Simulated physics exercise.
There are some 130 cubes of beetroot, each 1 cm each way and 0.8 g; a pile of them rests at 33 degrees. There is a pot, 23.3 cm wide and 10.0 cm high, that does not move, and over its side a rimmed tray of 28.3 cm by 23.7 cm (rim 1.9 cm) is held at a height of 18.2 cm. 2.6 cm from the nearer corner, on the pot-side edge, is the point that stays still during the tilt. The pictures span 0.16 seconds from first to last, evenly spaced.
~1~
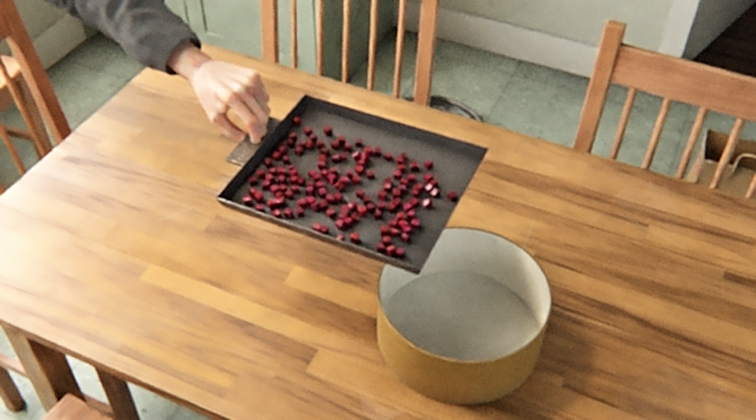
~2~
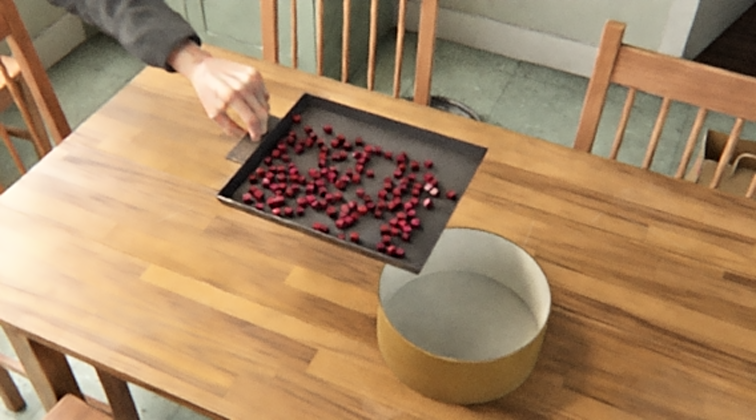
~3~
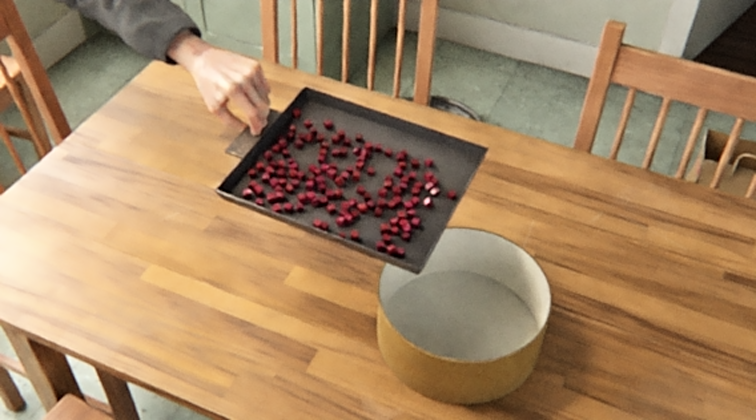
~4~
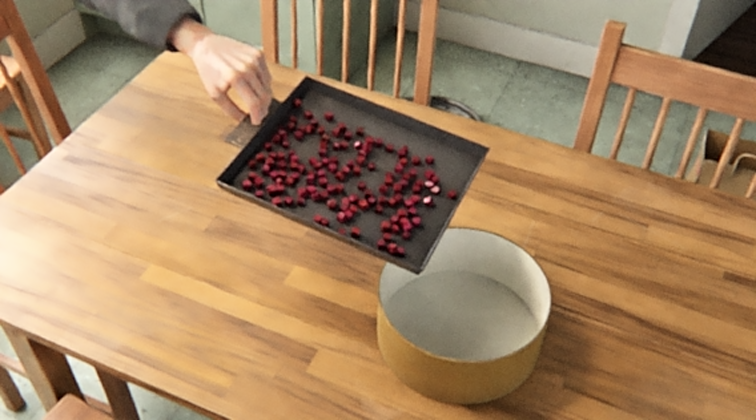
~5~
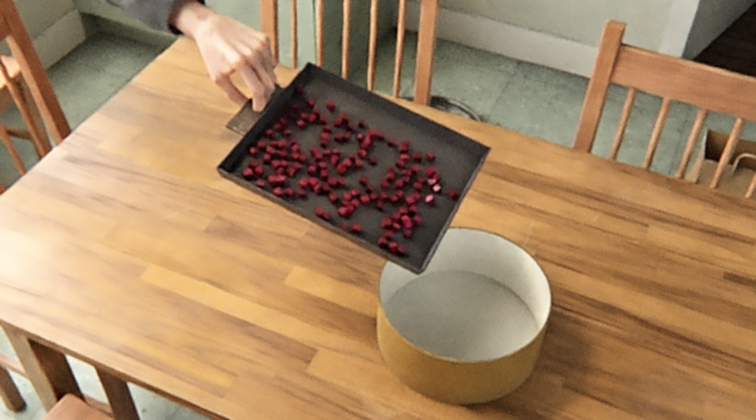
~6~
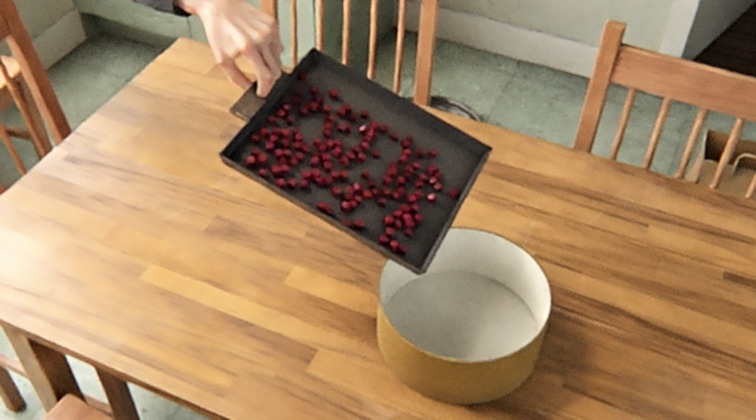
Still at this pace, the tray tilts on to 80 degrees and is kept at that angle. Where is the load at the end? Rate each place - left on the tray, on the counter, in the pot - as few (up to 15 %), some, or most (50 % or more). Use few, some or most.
Tray: Few; counter: Few; pot: Most.
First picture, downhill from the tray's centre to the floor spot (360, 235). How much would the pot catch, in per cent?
I'd say close to 20 %.
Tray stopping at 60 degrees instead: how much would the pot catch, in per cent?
Roughly 45 percent.
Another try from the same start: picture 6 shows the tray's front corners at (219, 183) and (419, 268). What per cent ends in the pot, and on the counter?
Per cent by place - pot 35, counter 55.
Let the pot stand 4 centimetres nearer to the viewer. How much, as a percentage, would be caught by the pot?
Around 65 per cent.
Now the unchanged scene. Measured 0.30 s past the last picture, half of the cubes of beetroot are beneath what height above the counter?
The halfway mark is near 28 cm.
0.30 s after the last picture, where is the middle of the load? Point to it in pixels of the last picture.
Estimated load position: Around (436, 177).
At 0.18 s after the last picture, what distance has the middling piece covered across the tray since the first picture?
Roughly 0 cm.
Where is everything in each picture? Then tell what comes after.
Tray tilt 0 degrees, front corners at (222, 196) and (419, 264); middle of the pieces at (340, 186); pot at (464, 290), in the first picture.
Tray tilt 1 degrees, front corners at (221, 194) and (419, 264); middle of the pieces at (340, 185), in the second picture.
Tray tilt 3 degrees, front corners at (221, 189) and (419, 265); middle of the pieces at (340, 182), in the third picture.
Tray tilt 7 degrees, front corners at (221, 179) and (420, 265), lowest corner right front; middle of the pieces at (340, 176), in the fourth picture.
Tray tilt 12 degrees, front corners at (222, 167) and (422, 266), lowest corner right front; middle of the pieces at (342, 169), in the fifth picture.
Tray tilt 17 degrees, front corners at (225, 153) and (423, 267), lowest corner right front; middle of the pieces at (344, 162); pot at (464, 290), in the sixth picture.
Then, 0.18 s after the last picture, tilt 51 degrees; the tray holds 100 %, the pot 0 %.
Then, 0.30 s after the last picture, tilt 73 degrees; the tray holds 100 %, the pot 0 %.
Then, 0.55 s after the last picture, tilt 80 degrees; the tray holds 10 %, the pot 80 %.
In the end, tray 5 %, counter 5 %, pot 85 %.
